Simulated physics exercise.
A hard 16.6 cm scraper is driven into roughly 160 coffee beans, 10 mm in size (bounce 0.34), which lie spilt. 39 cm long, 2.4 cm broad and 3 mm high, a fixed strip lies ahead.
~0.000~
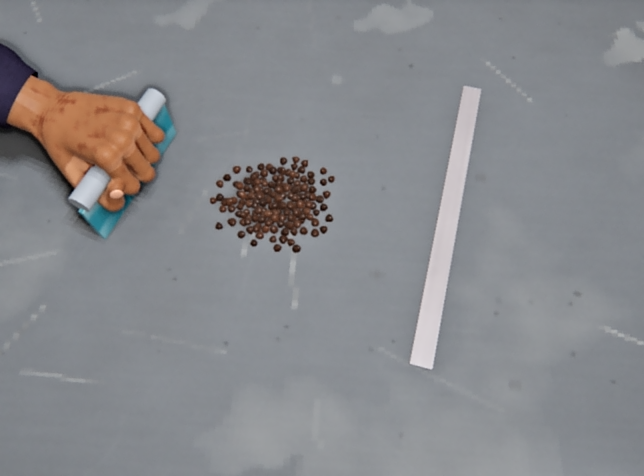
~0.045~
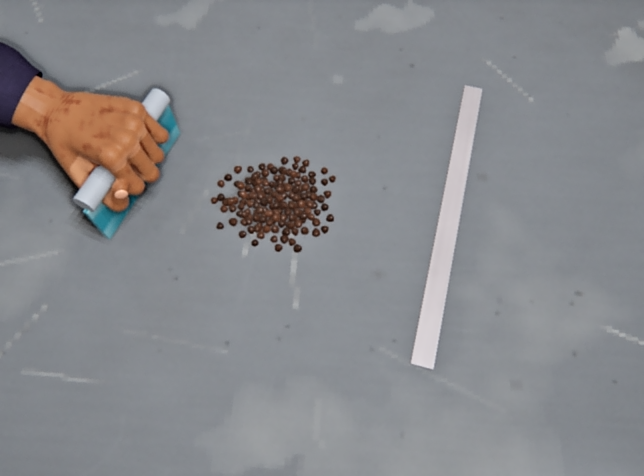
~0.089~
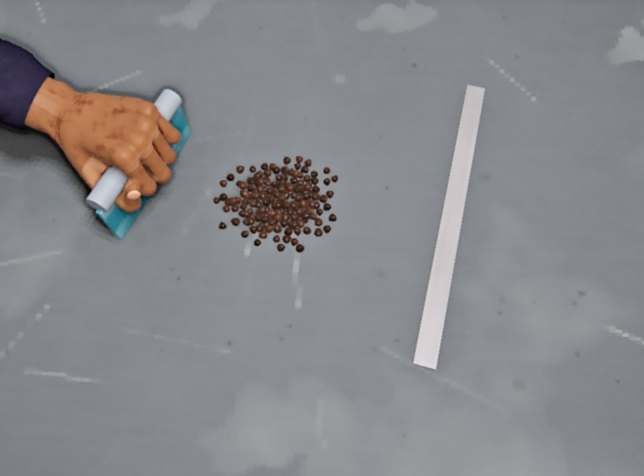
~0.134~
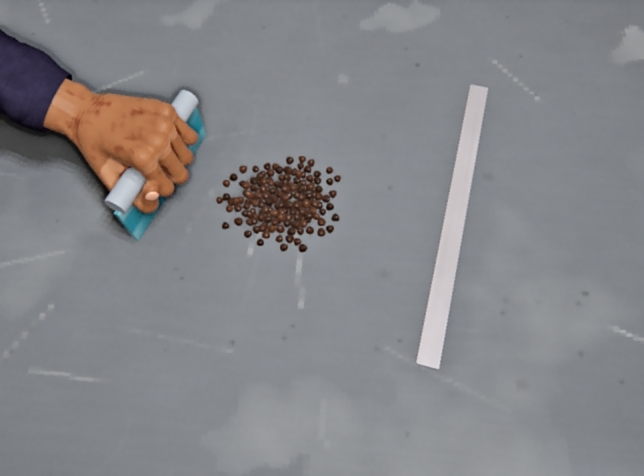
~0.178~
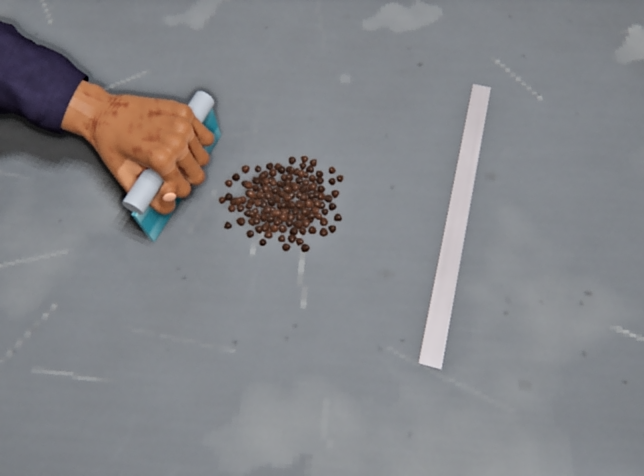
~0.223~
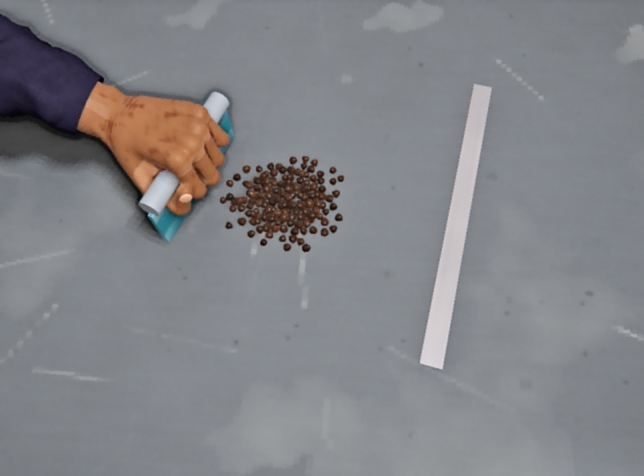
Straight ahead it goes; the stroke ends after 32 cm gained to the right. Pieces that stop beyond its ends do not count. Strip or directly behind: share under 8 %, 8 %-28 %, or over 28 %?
8 %-28 %.
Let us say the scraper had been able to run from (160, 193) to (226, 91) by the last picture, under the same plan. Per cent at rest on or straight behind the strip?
Result: Exceeds 0.
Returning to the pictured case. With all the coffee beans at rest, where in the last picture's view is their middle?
Close to pixel (429, 229) in the last view.
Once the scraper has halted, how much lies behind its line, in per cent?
Some 15 percent.
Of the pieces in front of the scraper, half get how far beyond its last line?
Typical distance: Close to 3 cm.
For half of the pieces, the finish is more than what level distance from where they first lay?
Close to 18 cm, measured level.
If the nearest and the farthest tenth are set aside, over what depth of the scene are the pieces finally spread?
I'd guess some 14 centimetres.
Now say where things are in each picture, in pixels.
In the first frame, scraper from (87, 215) to (162, 108); moved 0.0 cm; pieces shifted so far, 0; middle of the spill at (279, 199); strip at (450, 209).
In the second frame, scraper from (92, 215) to (166, 108); moved 0.4 cm; pieces shifted so far, 0; middle of the spill at (280, 198).
In the third frame, scraper from (104, 215) to (177, 109); moved 1.4 cm; pieces shifted so far, 0; middle of the spill at (282, 198).
In the fourth frame, scraper from (122, 217) to (193, 110); moved 3.1 cm; pieces shifted so far, 0; middle of the spill at (285, 198).
In the fifth frame, scraper from (139, 218) to (209, 110); moved 4.7 cm; pieces shifted so far, 0; middle of the spill at (287, 198).
In the sixth frame, scraper from (155, 219) to (223, 111); moved 6.3 cm; pieces shifted so far, 0; middle of the spill at (288, 198); strip at (460, 208). Its speed is about 0.37 m/s.
After 0.56 s, scraper 19 cm from its start, spill 12 cm wide; elsewhere 100 %.
Then, at 0.90 s, scraper 31 cm from its start, spill 15 cm wide; elsewhere 100 %.
After 1.19 s, scraper 32 cm from its start, spill 16 cm wide; on or straight behind the strip 15 %, elsewhere 85 %.
In the end, at 1.4 s, on or straight behind the strip 15 %, elsewhere 85 %.
